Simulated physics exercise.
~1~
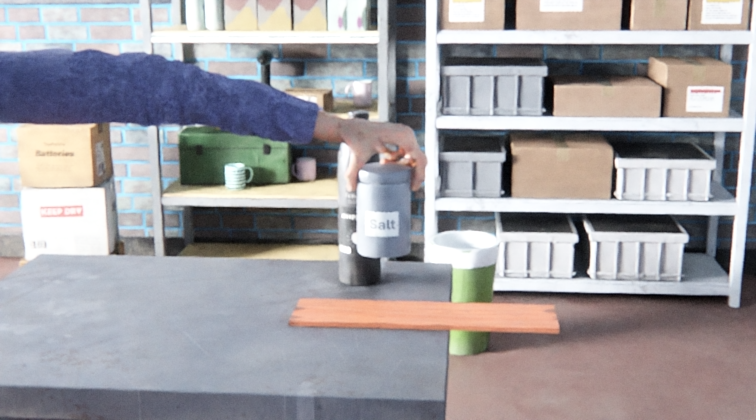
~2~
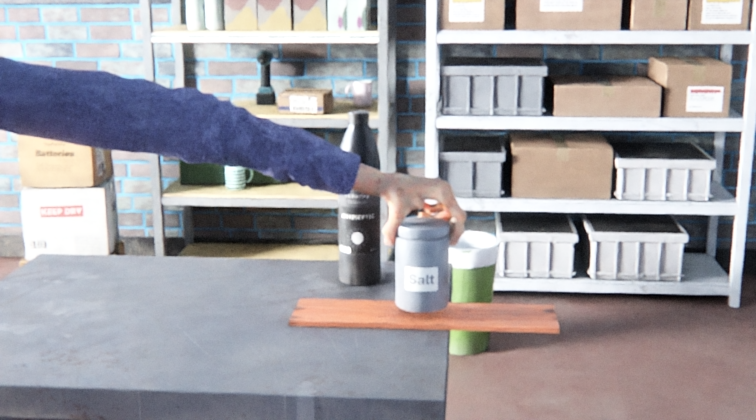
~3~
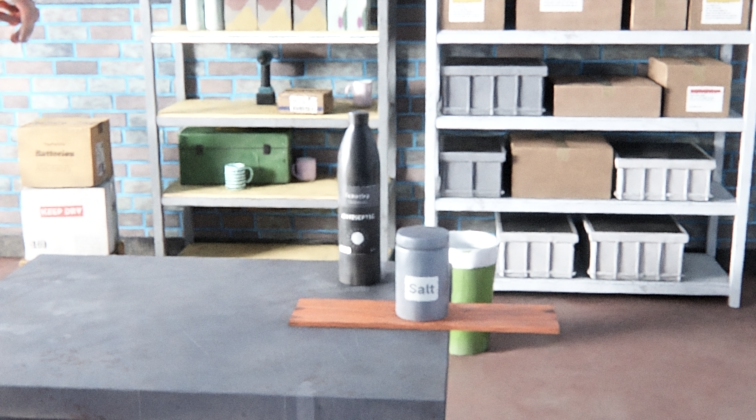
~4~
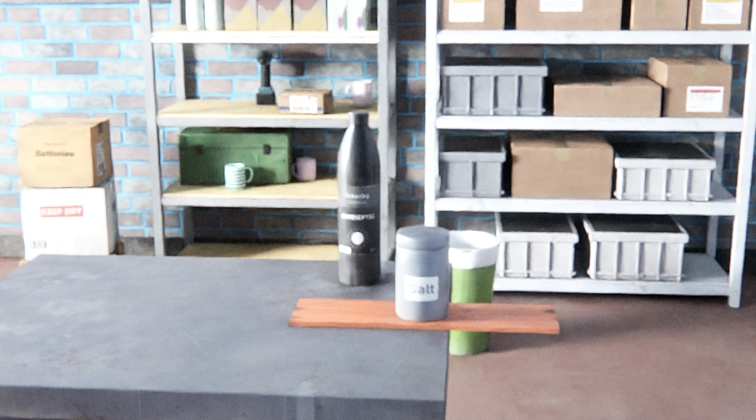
We see a hand lower a grey salt jar rightward onto an orange board jutting past a dark table's edge, near a black bottle. The hand lets go and withdraws to the left, and the jar stays upright on the board, which holds in place.
